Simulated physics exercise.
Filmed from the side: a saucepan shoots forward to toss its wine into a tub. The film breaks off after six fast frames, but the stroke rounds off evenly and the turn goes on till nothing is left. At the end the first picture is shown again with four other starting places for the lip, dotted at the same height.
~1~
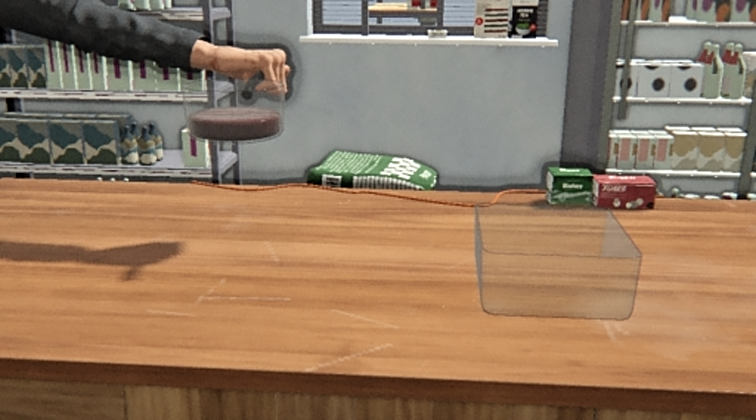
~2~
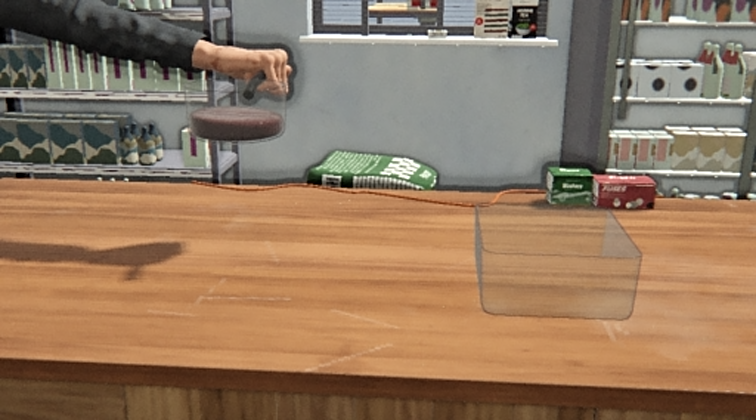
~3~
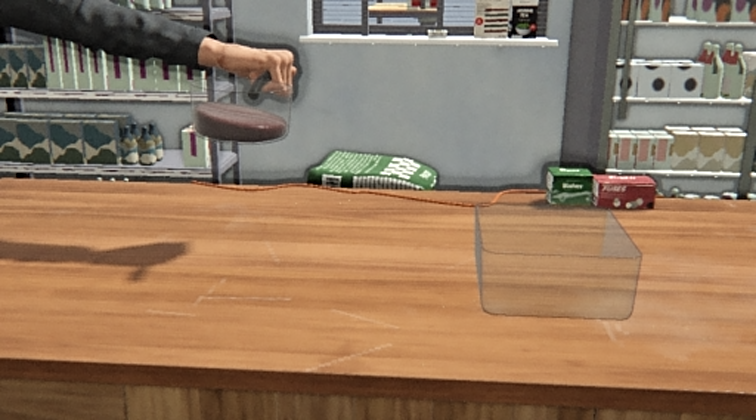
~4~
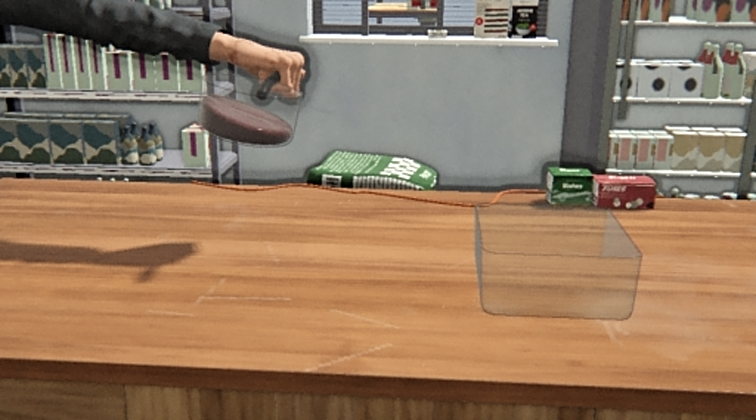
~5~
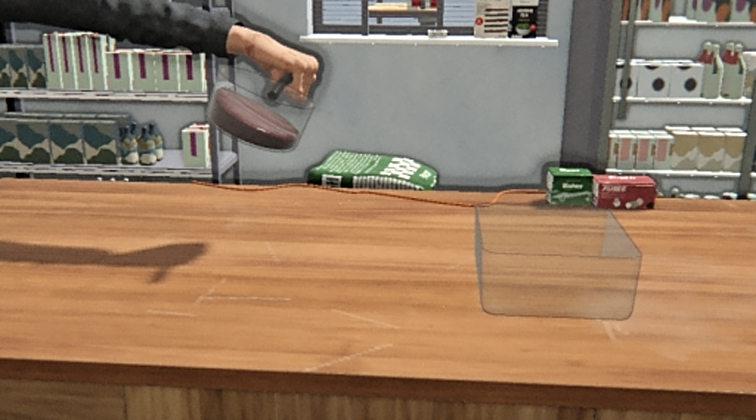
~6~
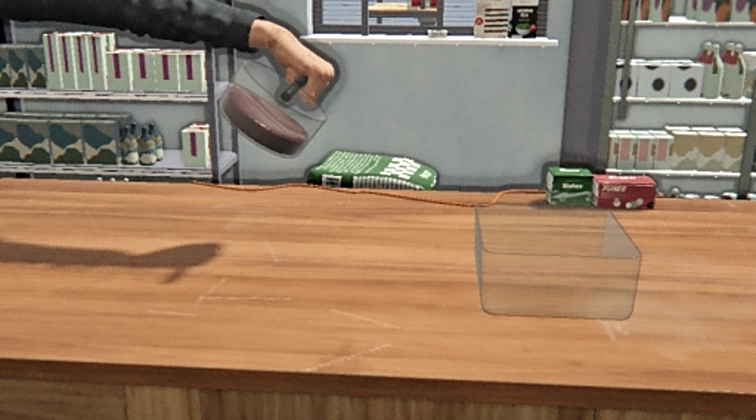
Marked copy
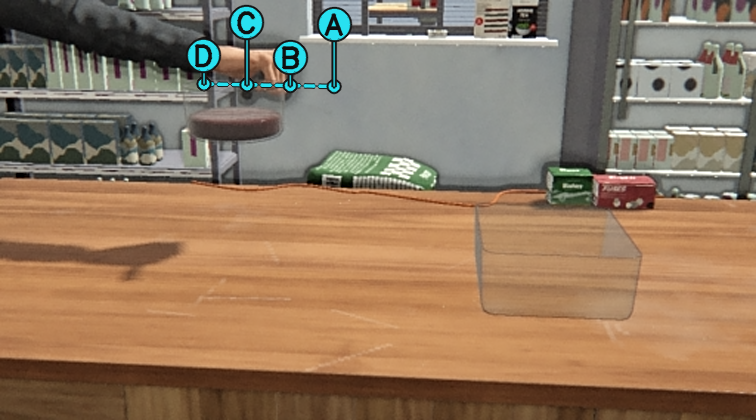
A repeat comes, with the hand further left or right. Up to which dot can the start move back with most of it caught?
Take A.
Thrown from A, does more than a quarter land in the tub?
Yes, clearly.
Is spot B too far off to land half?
Yes.
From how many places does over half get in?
One.
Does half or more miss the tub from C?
Yes, that goes wrong.
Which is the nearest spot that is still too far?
The answer is B.
In cyan, A at (334, 86); B at (290, 85); C at (246, 84); D at (203, 83).
If A is chosen, about 67 % lands in the tub, 9 % falls short and 24 % goes beside or beyond.
If B is chosen, about 9 % lands in the tub, 87 % falls short and 4 % goes beside or beyond.
If C is chosen, about 0 % lands in the tub, 99 % falls short.
If D is chosen, about 0 % lands in the tub, 100 % falls short.
